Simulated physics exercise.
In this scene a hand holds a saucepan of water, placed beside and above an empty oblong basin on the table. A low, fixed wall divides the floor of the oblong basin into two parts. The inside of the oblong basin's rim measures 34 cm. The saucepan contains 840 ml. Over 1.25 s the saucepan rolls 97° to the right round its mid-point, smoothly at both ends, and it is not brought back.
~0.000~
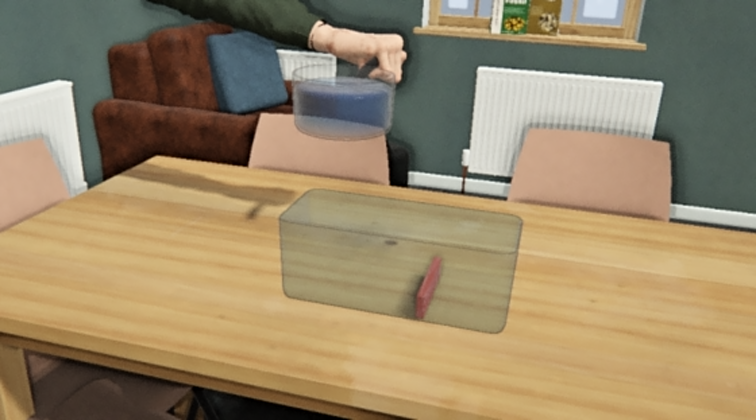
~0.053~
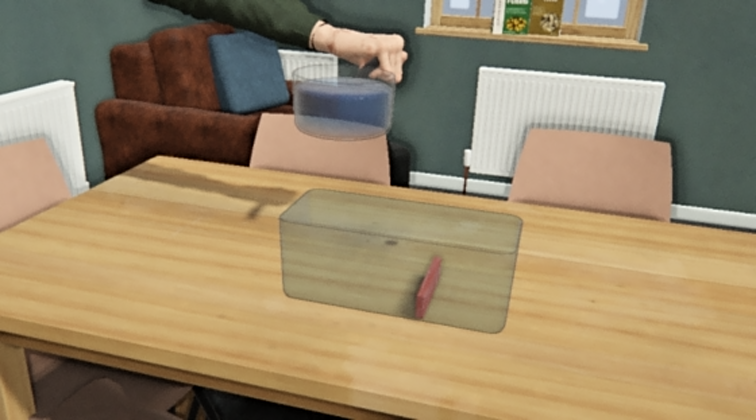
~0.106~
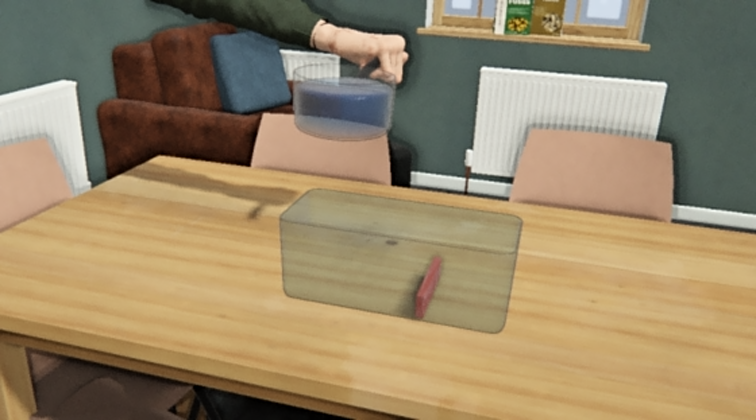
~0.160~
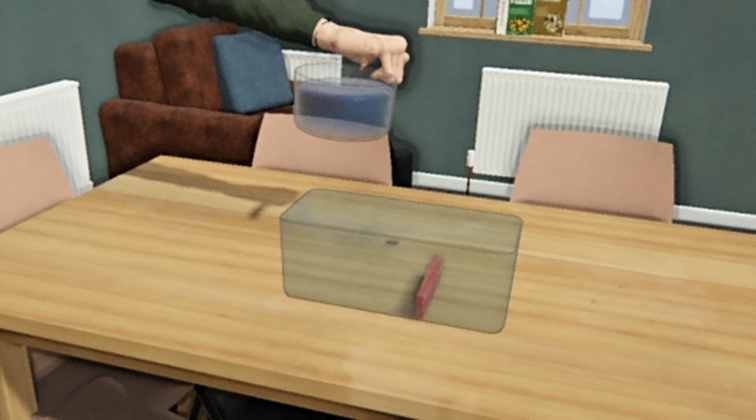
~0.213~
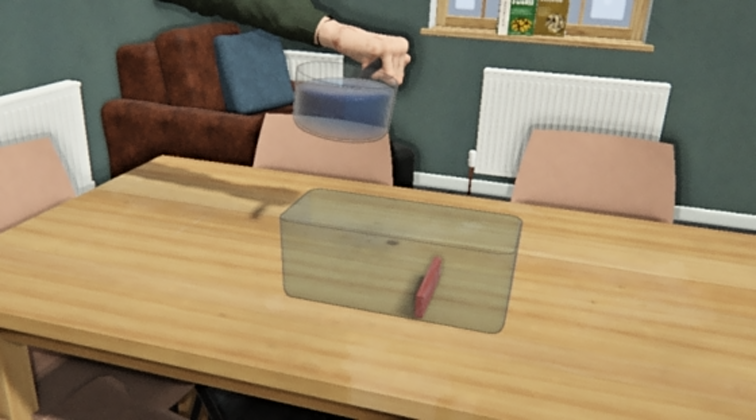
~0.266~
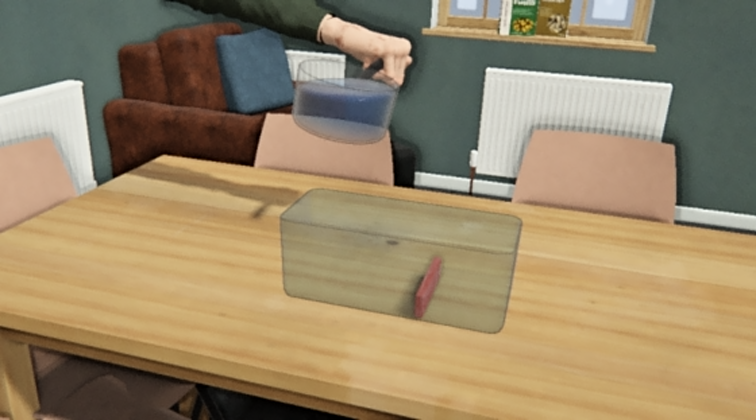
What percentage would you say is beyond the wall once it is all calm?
I would put it at about 56 per cent.
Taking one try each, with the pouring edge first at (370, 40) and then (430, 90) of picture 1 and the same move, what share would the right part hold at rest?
I'd say 35 percent on the first go, 70 percent on the next.
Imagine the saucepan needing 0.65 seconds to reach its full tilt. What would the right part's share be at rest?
Result under that change: Approx. 45 %.
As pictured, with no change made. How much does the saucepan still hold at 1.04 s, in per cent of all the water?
Around 18 percent of it.
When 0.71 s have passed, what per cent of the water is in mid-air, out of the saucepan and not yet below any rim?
Near 26 per cent at that time.
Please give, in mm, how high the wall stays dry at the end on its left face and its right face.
Near 24 mm for the left and near 6 mm for the right.
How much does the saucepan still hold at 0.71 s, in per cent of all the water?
About 70 per cent.
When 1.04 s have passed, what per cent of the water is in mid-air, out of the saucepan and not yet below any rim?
Close to 16 per cent.
By 0.71 s the tilt is 59° and 69 per cent is still to pour, 3 is left of the wall and 3 right of it.
By 1.04 s the tilt is 90° and 18 per cent is still to pour, 13 is left of the wall and 54 right of it.
By 1.38 s the tilt is 97° and 3 per cent is still to pour, 35 is left of the wall and 59 right of it.
By 1.75 s the tilt is 97° and 0 per cent is still to pour, 42 is left of the wall and 57 right of it.
At rest 43 per cent lies left of the wall, 56 right of it and 1 outside.
